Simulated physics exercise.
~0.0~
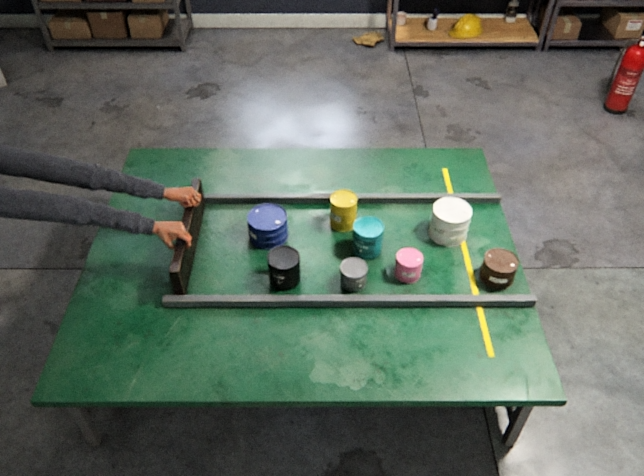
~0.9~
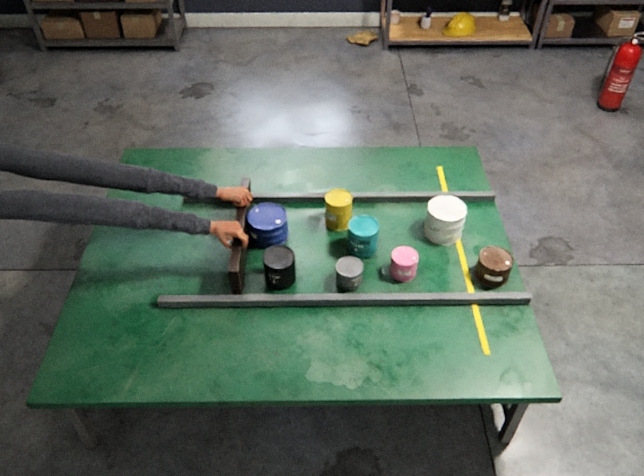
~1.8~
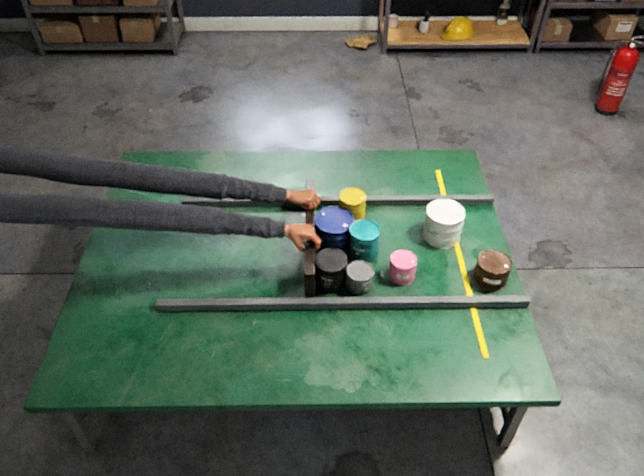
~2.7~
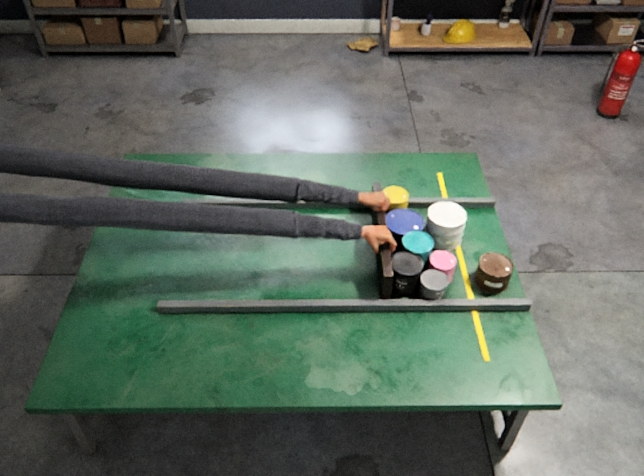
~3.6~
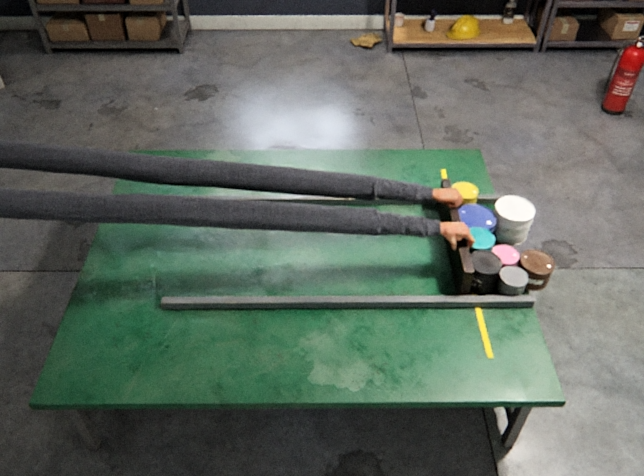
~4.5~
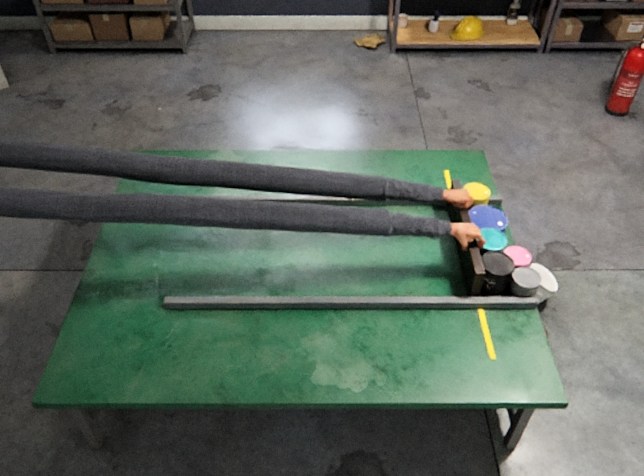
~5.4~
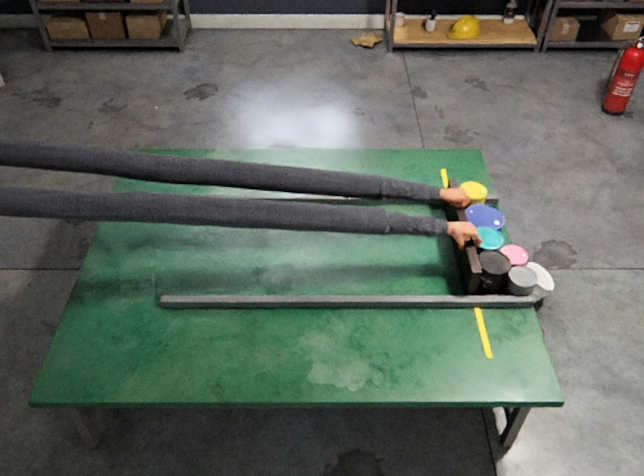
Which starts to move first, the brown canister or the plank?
The plank starts to move first, sliding right from the beginning of the push. The brown canister stays still near the right edge until much later, when the gathered group is pushed past the tape.
